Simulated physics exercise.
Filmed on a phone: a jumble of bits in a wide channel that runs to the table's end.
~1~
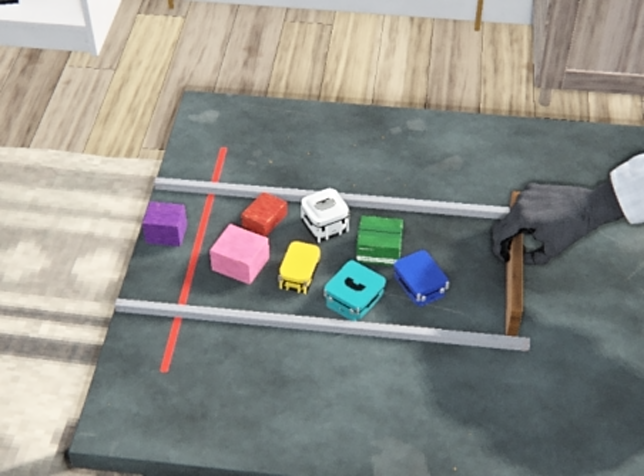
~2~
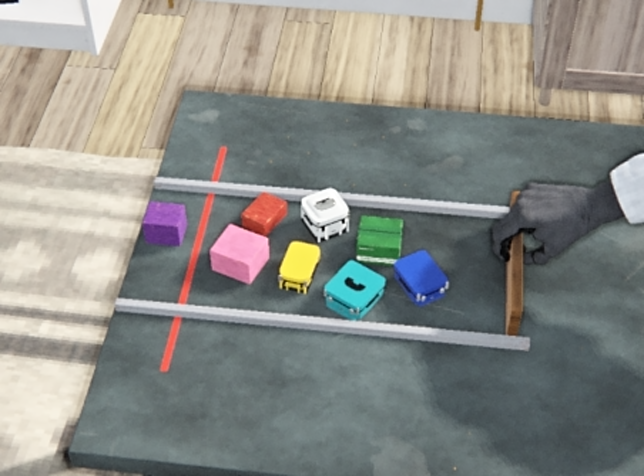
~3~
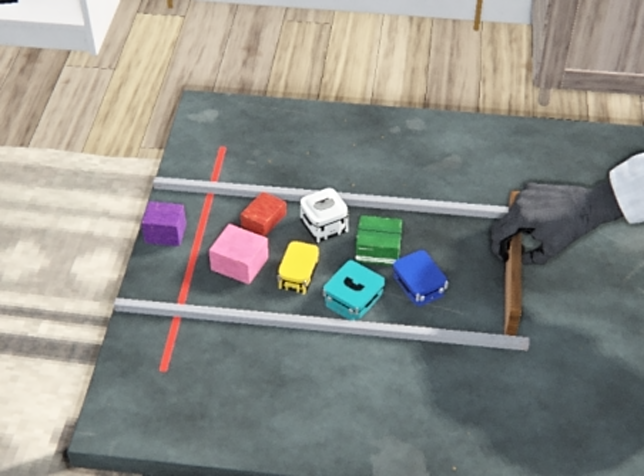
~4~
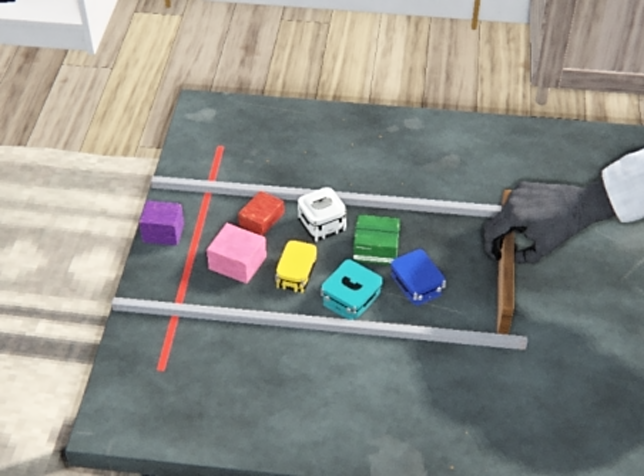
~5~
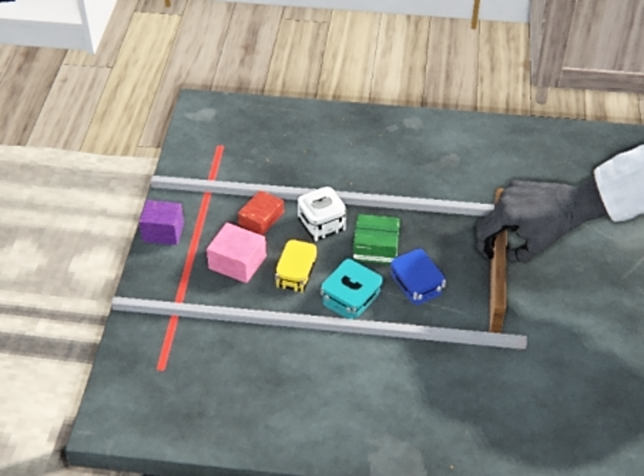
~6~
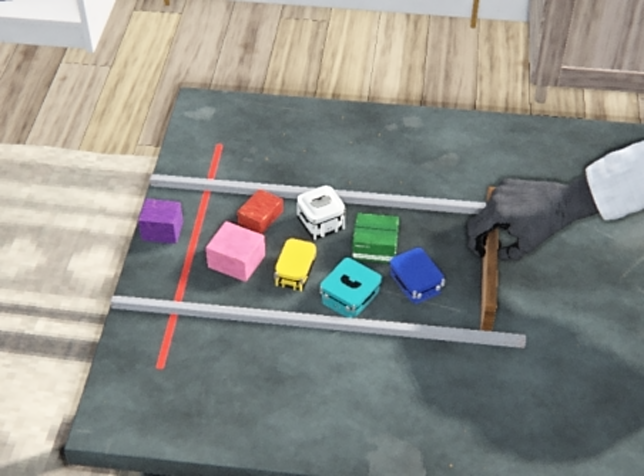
A gloved hand slides a wooden board slightly left between two rails toward scattered colourful objects.
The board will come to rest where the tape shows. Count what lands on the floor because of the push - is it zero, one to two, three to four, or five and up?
What falls is three or four pieces.
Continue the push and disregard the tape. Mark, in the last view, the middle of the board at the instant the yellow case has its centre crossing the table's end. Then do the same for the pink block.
Roughly (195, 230); roughly (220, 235).
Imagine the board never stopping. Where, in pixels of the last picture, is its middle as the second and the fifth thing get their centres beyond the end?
Pixels in order: Roughly (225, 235), roughly (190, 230).
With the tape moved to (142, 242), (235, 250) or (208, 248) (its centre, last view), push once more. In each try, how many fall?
Per try in turn: 8, 1, 3.
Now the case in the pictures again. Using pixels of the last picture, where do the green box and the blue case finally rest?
First (178, 213), then (173, 246).
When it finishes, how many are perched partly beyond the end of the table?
That'd be 3.
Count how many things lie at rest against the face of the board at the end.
Well, it touches 2.
Early on, none off yet; purple block at rest near (161, 221); pink block at rest near (236, 252); red block at rest near (260, 211).
A while later, none off yet; purple block at rest near (161, 221); pink block travelled about its own width near (209, 234); red block travelled about its own width near (228, 203).
Further along, one off so far; purple block on its side near (103, 266); pink block travelled well along near (148, 226); red block travelled well along near (155, 194).
Finally, the number that fall off is three or four; lost, red block, pink block and purple block.
